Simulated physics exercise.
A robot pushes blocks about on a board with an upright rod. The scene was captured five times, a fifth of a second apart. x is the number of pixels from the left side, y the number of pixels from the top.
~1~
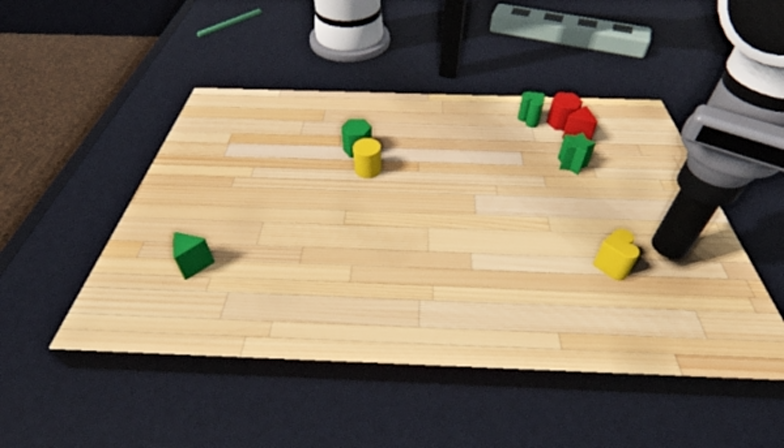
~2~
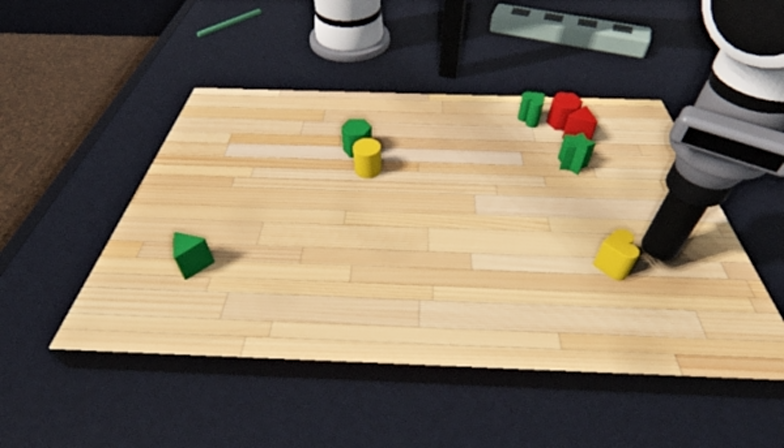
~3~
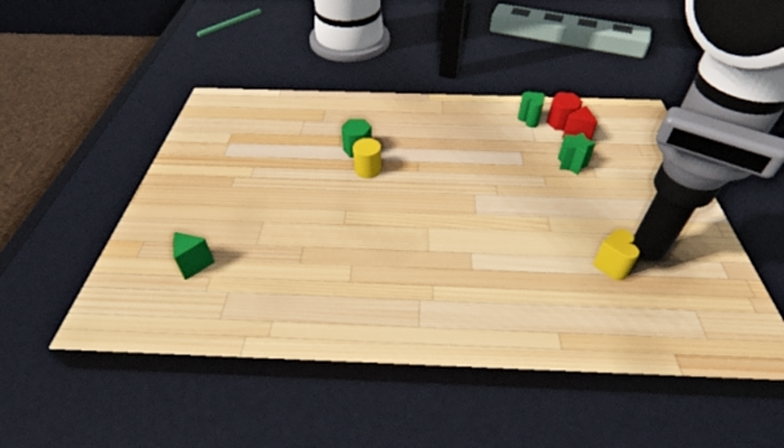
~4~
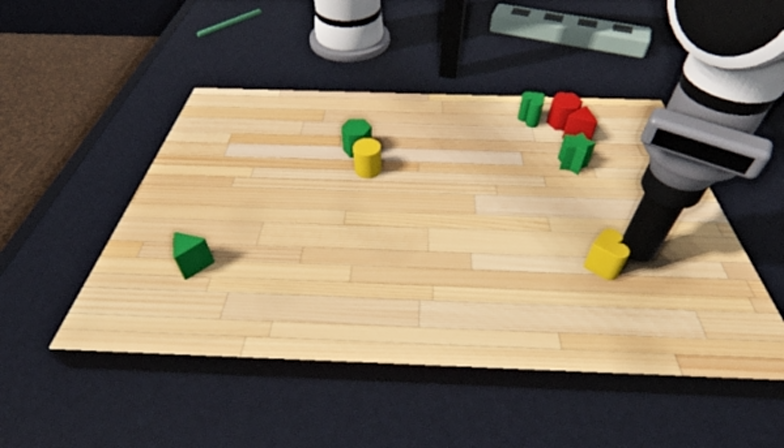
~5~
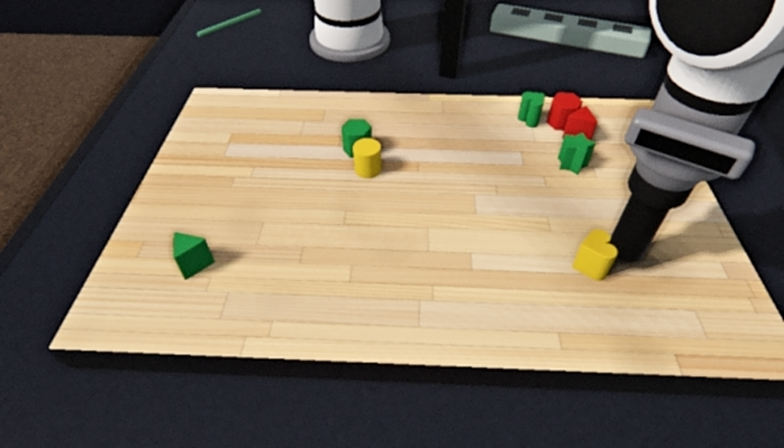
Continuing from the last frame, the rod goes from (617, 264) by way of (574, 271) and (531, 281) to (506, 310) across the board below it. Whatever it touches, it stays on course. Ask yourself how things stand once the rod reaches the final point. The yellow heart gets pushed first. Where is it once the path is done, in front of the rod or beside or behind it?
At the end of the path, the rod has already lost the yellow heart, which lies beside or behind it.
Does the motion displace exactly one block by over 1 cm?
Yes, I think so.
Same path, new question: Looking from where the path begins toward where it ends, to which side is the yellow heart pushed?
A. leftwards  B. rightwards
My answer is option B.
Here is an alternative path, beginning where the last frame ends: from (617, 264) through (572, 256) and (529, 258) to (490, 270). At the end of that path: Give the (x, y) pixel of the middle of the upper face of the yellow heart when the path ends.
I'd expect the centre of its top face to be at (470, 257).
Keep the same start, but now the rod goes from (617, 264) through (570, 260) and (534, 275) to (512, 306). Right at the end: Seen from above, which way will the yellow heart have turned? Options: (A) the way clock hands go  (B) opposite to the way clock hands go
Option A.
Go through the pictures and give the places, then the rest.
The first picture shows rod tip at (669, 246); block tops, yellow heart at (623, 242).
The second picture shows rod at (659, 248); blocks unchanged.
The third picture shows rod at (648, 249); blocks unchanged.
The fourth picture shows rod at (637, 249); yellow heart at (612, 243).
The fifth picture shows rod at (625, 249); yellow heart at (600, 243).
What follows on the original path. One third of the way, rod at (579, 257); yellow heart at (553, 250).
Two thirds of the way, rod at (535, 267); yellow heart at (507, 259).
At the end, rod at (511, 296); yellow heart at (487, 266), turned 40° clockwise.
